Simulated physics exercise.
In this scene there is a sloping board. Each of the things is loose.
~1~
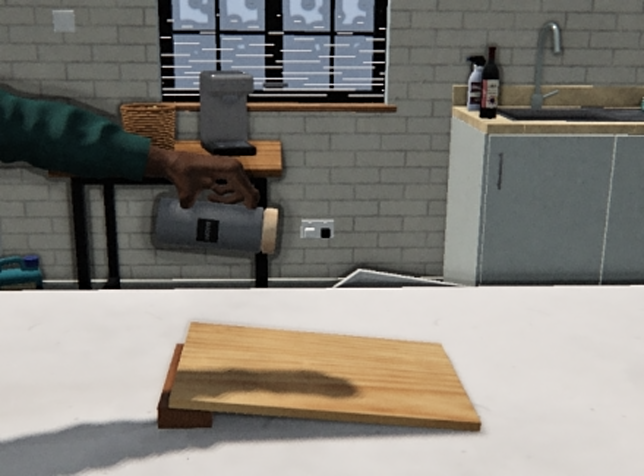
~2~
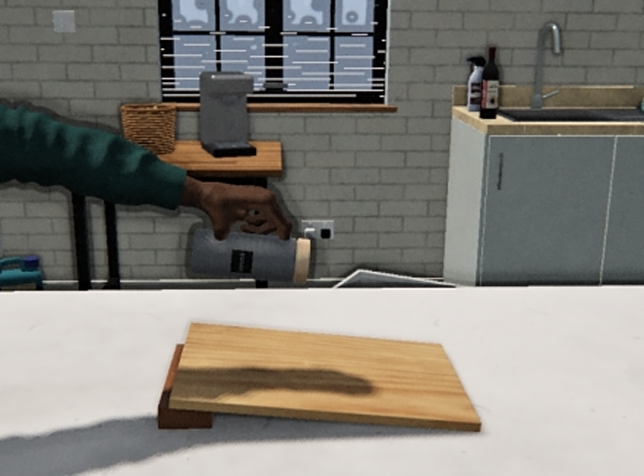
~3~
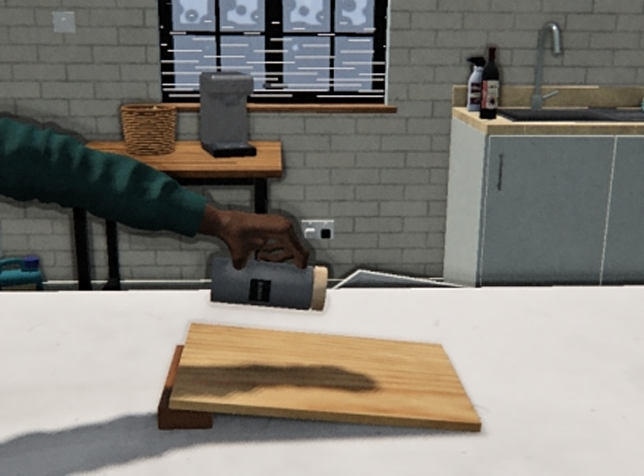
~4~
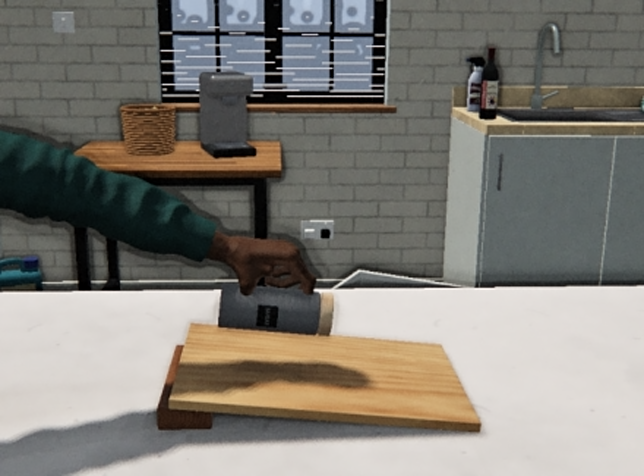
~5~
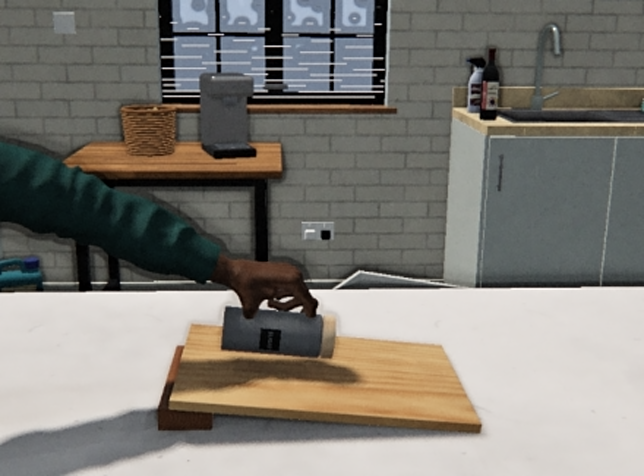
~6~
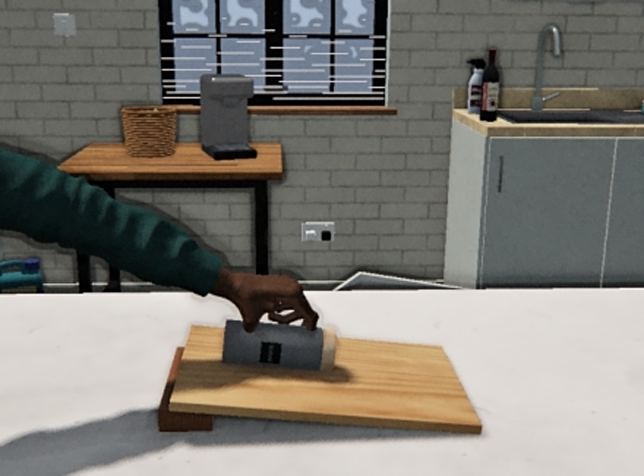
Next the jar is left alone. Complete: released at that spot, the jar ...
Released at that spot, the jar stays still.
Then, 0.20 s past the last view, nothing moves.
Then, 0.40 s past the last view, grey jar resting near (279, 346).
Finally, it is still in place. Final places as the last picture's camera would see them, grey jar near (279, 346). The grey jar remains at rest.
